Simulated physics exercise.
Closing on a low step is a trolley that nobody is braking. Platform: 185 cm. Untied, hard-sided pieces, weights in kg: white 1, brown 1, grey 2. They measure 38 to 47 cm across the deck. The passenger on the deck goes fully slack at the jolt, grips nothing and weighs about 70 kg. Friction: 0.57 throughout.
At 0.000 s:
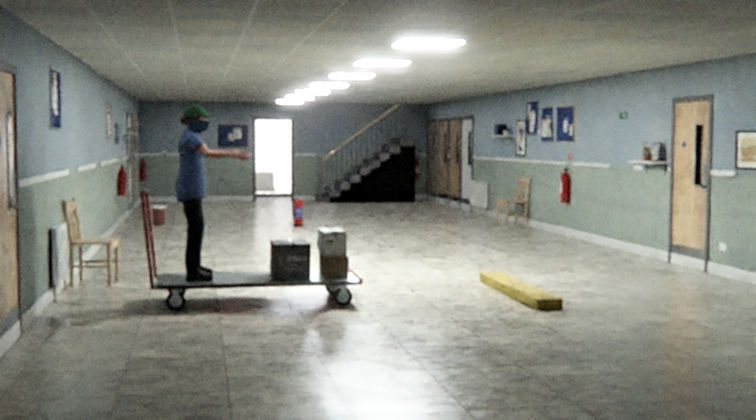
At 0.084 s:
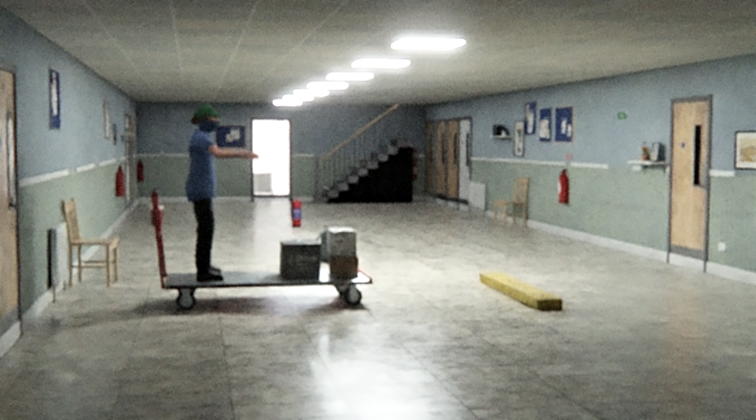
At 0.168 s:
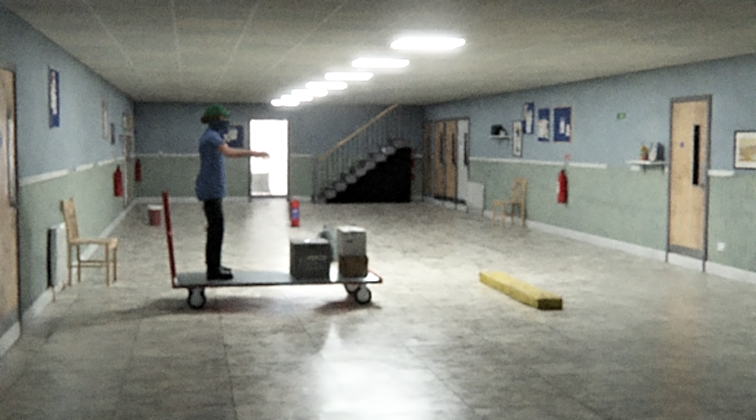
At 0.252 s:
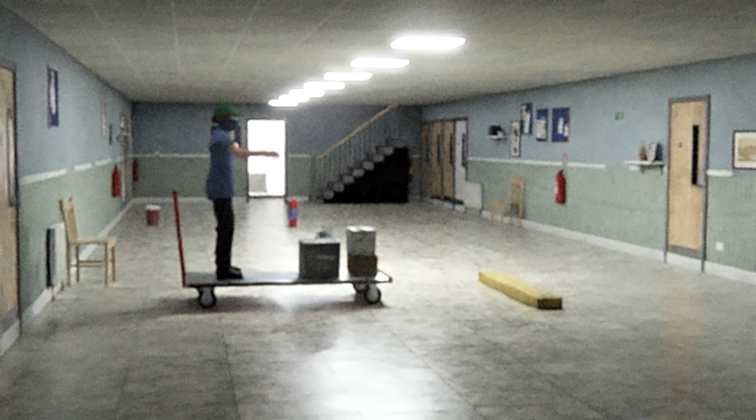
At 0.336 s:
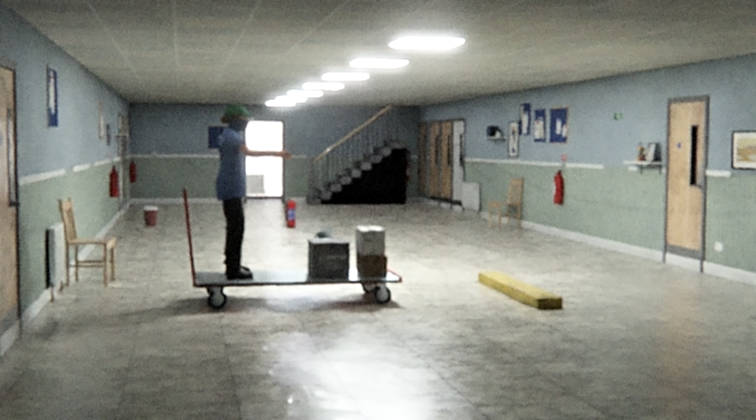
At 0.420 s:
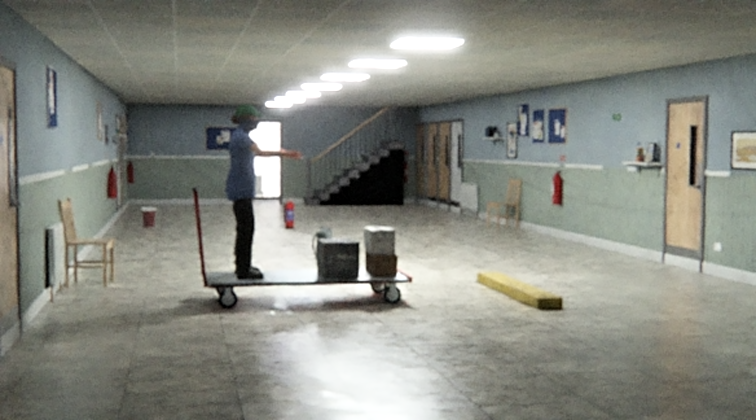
In a long hallway, a person stands with arms outstretched on a trolley rolling slowly right.
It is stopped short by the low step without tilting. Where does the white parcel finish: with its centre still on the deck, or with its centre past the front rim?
The white parcel finishes still on the deck.
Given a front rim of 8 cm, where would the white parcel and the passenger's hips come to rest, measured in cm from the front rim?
The white item would end 10 cm behind the front rim, and the hips 130 cm behind it.
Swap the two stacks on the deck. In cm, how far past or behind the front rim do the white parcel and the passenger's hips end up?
Swapped: White 50 cm behind; hips 130 cm behind.
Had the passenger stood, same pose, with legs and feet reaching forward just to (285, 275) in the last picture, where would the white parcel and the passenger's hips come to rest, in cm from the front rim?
Neither reaches the rim: The white item rests 10 cm behind, the hips 110 cm behind.
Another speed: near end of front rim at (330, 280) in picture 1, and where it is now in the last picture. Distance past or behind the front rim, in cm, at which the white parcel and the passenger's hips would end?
So the white one ends up 40 cm ahead of the front rim, while the hips settle 70 cm behind it.
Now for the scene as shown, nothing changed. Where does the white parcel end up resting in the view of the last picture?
About (504, 239).
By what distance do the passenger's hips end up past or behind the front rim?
Some 130 cm behind it.
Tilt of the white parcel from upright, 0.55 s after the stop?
Around 0° from upright.
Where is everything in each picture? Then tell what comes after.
The first frame shows white parcel (332, 242), hips (191, 189), rim corner (362, 281); 160 cm short of the stop.
The second frame shows white parcel (342, 242), hips (201, 189), rim corner (372, 280); 151 cm short of the stop.
The third frame shows white parcel (351, 241), hips (211, 189), rim corner (382, 280); 141 cm short of the stop.
The fourth frame shows white parcel (361, 241), hips (221, 188), rim corner (391, 279); 132 cm short of the stop.
The fifth frame shows white parcel (370, 241), hips (231, 188), rim corner (401, 279); 122 cm short of the stop.
The sixth frame shows white parcel (380, 241), hips (241, 188), rim corner (411, 279); 113 cm short of the stop. Speed about 1.1 m/s.
The wheels strike at 1.43 s.
After 1.68 s the white parcel is 9 cm behind the rim, tilted 0°, near (505, 239) in the last picture's view.
After 1.98 s the white parcel is 10 cm behind the rim, tilted 0°, near (504, 239) in the last picture's view.
After 2.43 s the white parcel is 10 cm behind the rim, tilted 0°, near (504, 239) in the last picture's view.
At rest, 4.5 s, nothing is past the rim; behind it, white parcel, brown parcel, grey carton and the passenger's hips.
